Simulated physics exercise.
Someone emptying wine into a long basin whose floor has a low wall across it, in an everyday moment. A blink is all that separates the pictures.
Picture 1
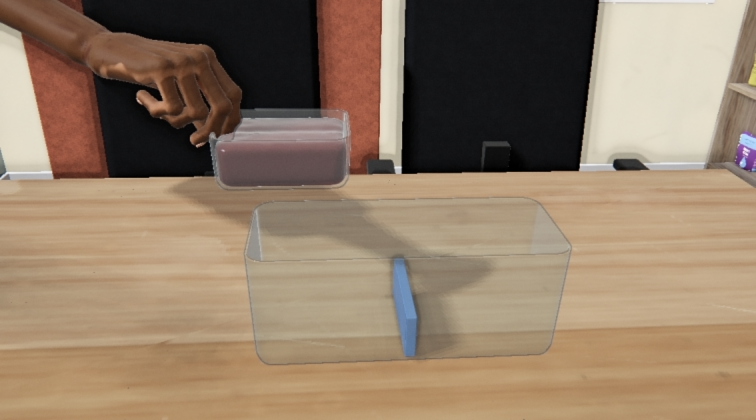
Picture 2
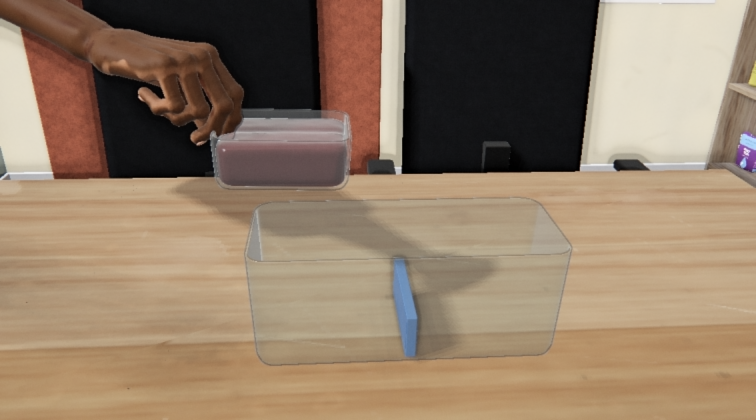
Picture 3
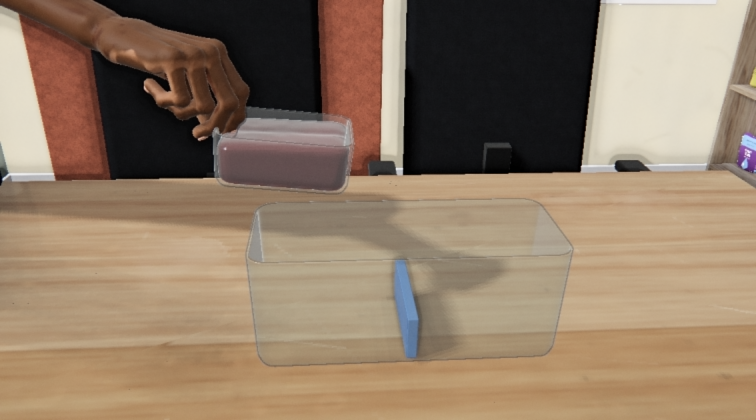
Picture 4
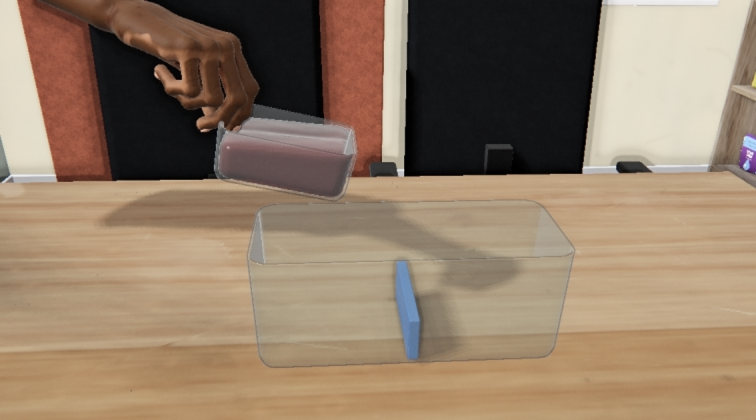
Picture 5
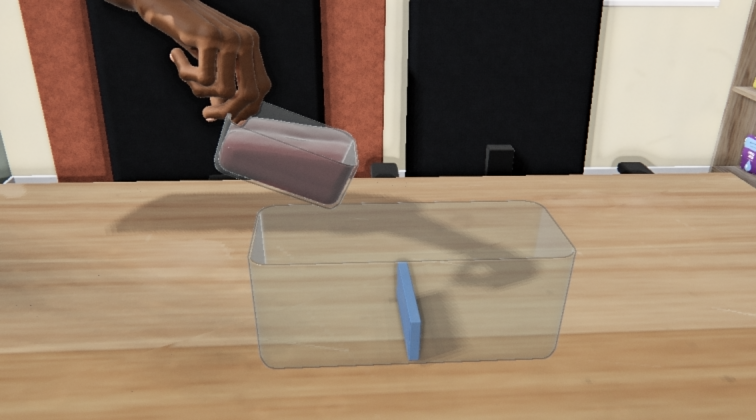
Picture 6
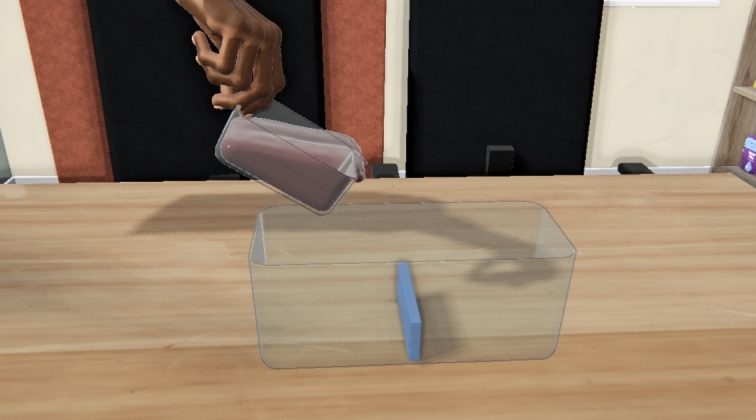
At the start, a hand holds a small clear container of dull reddish wine almost level, above and behind a long transparent basin with a low blue wall across its floor. The hand then tilts the container steadily down to the right, until wine reaches its lower lip and begins slipping over.
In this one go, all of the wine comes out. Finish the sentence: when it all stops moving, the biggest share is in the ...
... left part.
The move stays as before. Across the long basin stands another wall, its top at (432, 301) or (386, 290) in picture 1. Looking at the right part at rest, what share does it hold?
Roughly 20 % and then 60 %.
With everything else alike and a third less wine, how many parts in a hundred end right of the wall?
It comes to near 5 per cent.
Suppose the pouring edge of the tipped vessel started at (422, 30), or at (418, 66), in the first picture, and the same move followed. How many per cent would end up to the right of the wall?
Near 80 % and 80 %.
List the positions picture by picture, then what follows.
The first frame shows tilt 0°; pouring edge (348, 126); surface from (220, 131) to (346, 130); the long basin's rim runs from (250, 231) to (554, 224); the wall's top is at (405, 287).
The second frame shows tilt 1°; pouring edge (349, 128); surface from (221, 130) to (346, 131).
The third frame shows tilt 6°; pouring edge (351, 133); surface from (224, 130) to (349, 134).
The fourth frame shows tilt 13°; pouring edge (354, 142); surface from (226, 130) to (352, 138).
The fifth frame shows tilt 22°; pouring edge (355, 153); surface from (226, 130) to (356, 145); 2 per cent is over the edge.
The sixth frame shows tilt 33°; pouring edge (354, 165); surface from (227, 128) to (344, 148); 8 per cent is over the edge.
A moment on, the tilt is 92° and 12 per cent is still to pour, 49 is left of the wall and 13 right of it.
Next, the tilt is 96° and 3 per cent is still to pour, 74 is left of the wall and 21 right of it.
Then the tilt is 96° and 1 per cent is still to pour, 74 is left of the wall and 22 right of it.
Later the tilt is 96° and 0 per cent is still to pour, 75 is left of the wall and 22 right of it.
In the end 75 per cent lies left of the wall, 22 right of it and 2 outside.
